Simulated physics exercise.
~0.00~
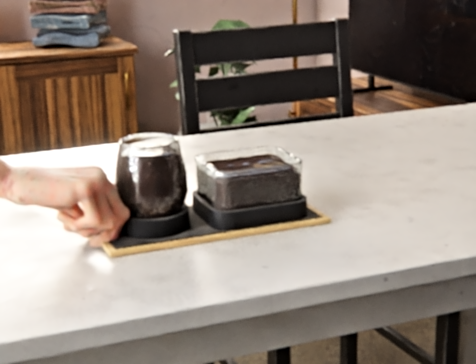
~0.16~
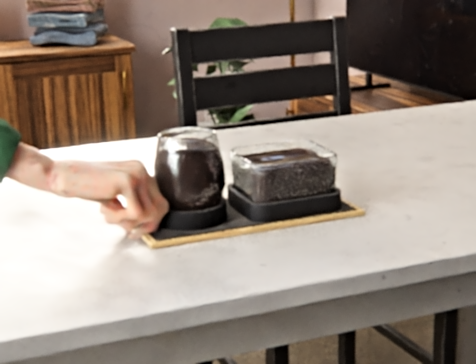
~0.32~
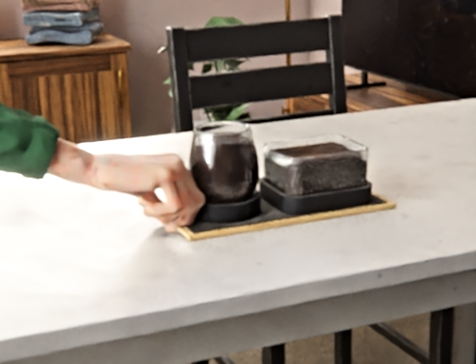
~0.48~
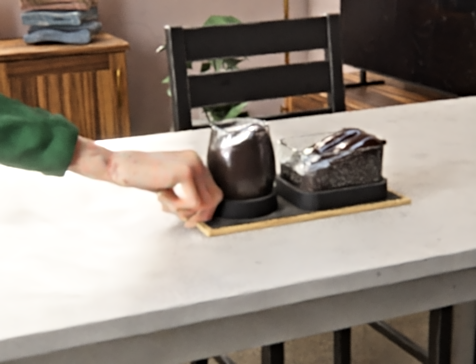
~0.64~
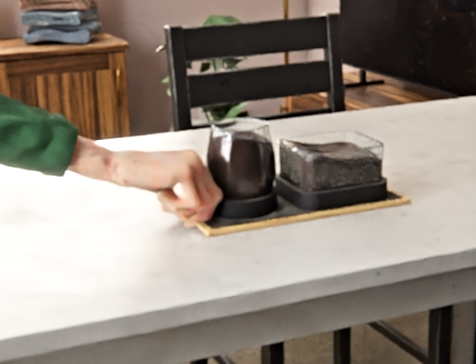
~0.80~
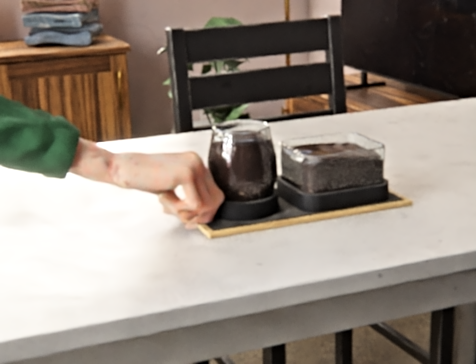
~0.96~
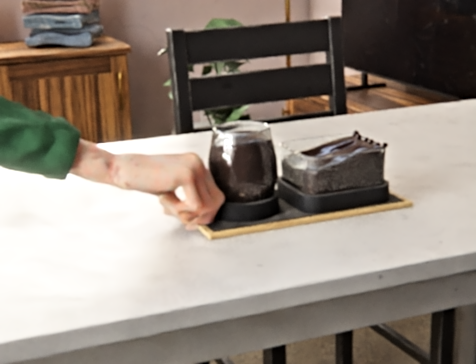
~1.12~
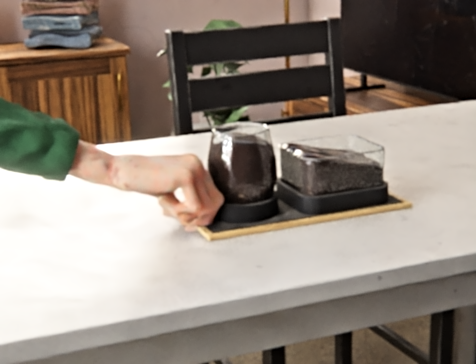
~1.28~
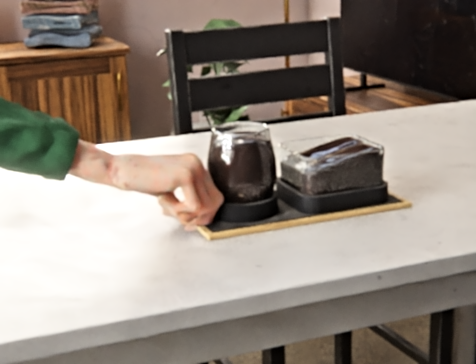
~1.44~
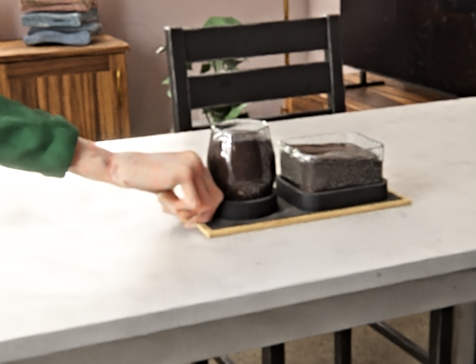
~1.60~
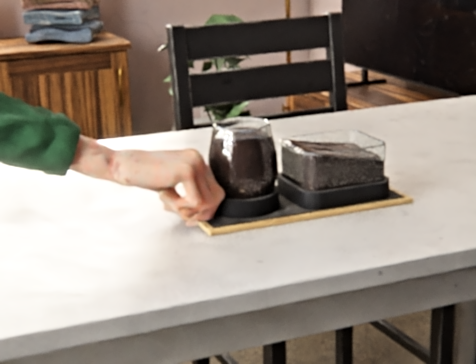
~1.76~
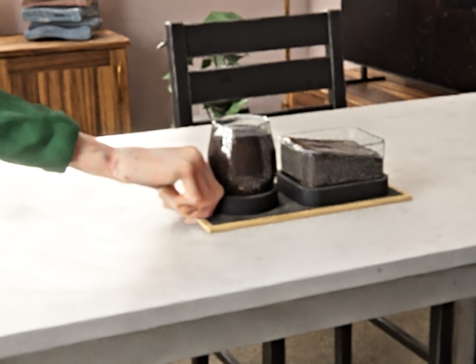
Hand in green sleeve sliding a tray with two clear containers of dark coffee rightward and stopping, the coffee sloshing, then settling.
